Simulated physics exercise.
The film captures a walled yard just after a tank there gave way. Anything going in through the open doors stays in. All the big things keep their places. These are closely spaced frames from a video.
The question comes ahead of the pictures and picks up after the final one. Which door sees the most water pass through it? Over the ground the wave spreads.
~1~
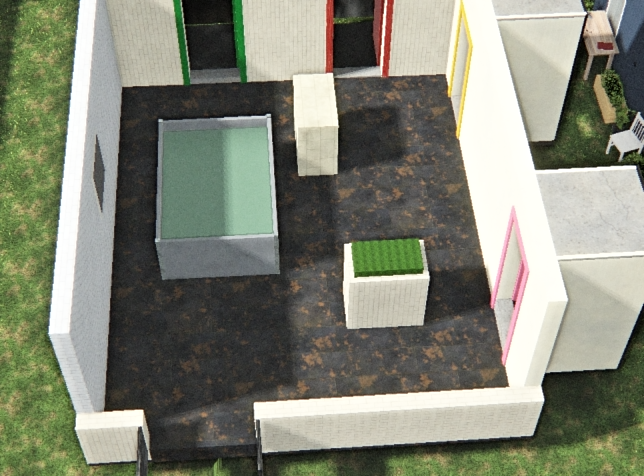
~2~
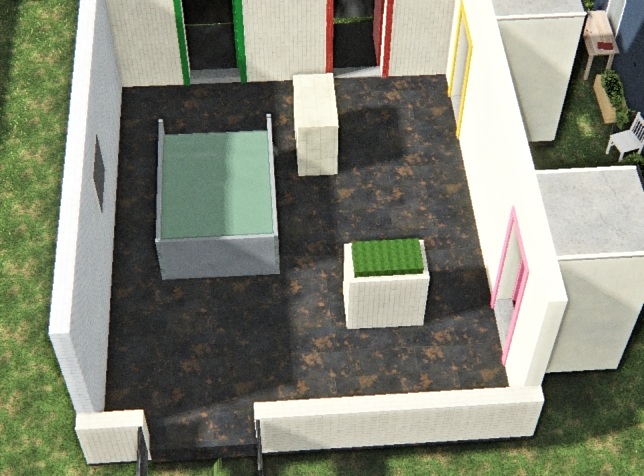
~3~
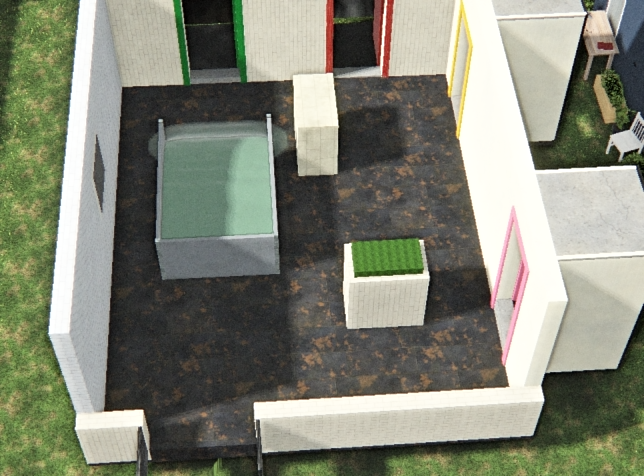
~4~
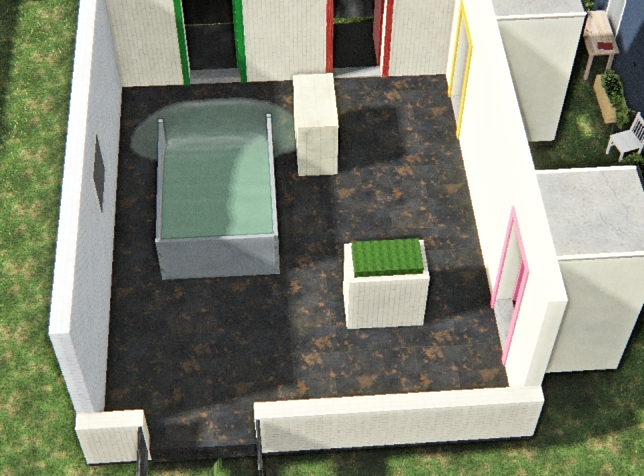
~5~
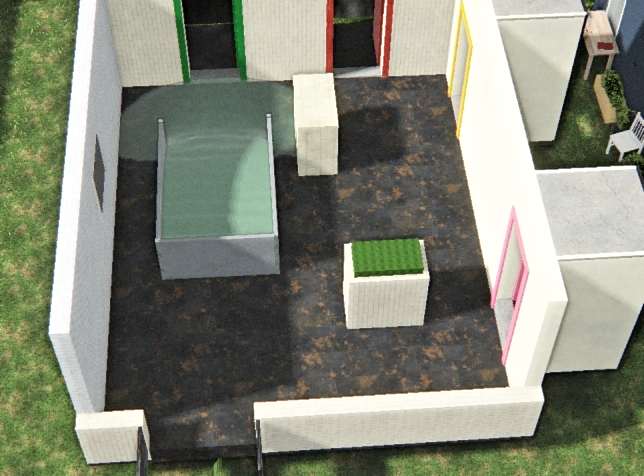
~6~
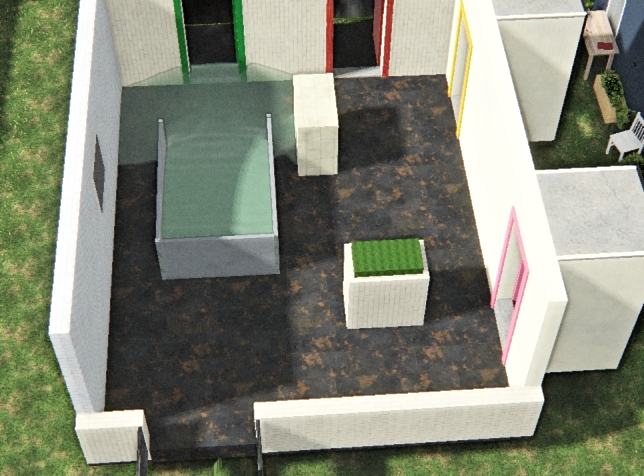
The green door sees the most.
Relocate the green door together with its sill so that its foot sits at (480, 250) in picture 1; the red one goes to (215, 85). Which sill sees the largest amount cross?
That would be the one in red.
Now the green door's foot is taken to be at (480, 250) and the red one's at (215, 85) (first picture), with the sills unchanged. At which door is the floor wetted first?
My answer is the red door.
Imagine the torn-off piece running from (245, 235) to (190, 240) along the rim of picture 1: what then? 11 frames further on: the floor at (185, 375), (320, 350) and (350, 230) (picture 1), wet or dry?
The first spot is soaked through, the second is soaked through, the third is left untouched.
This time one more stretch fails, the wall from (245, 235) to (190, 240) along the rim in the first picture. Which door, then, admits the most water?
The red-painted one, I reckon.
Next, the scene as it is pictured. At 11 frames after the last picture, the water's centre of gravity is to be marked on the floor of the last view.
Roughly (227, 152).
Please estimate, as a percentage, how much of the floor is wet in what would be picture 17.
Around 30 in a hundred.
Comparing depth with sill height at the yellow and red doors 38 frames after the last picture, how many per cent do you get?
Depth ratios, approx.: 370 and 240 percent.
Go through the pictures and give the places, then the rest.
The open tank at (216, 179) is whole and still, in the first frame.
The front is at a hidden place, out from the gap on the open tank's far side, in the second frame.
The front is at (155, 140), out from the gap on the open tank's far side, in the third frame.
Water pours out on the open tank's far side and has run to (283, 112), in the fourth frame.
Water pours out on the open tank's far side and has run to (167, 86), in the fifth frame.
Water pours out on the open tank's far side and has run to a hidden place, in the sixth frame.
A moment on, water covers 20 % of the floor; green door a lot in, red door a trickle in, yellow door not reached, pink door not reached.
Next, water covers 30 % of the floor; green door a lot in, red door some in, yellow door a trickle in, pink door not reached.
Then, water covers 45 % of the floor; green door a lot in, red door some in, yellow door a lot in, pink door not reached.
Later, water covers 75 % of the floor; green door a lot in, red door a lot in, yellow door a lot in, pink door wet at the sill, nothing in.
In the end, water covers 95 % of the floor; green door a lot in, red door a lot in, yellow door a lot in, pink door wet at the sill, nothing in; the green door has let in the most.
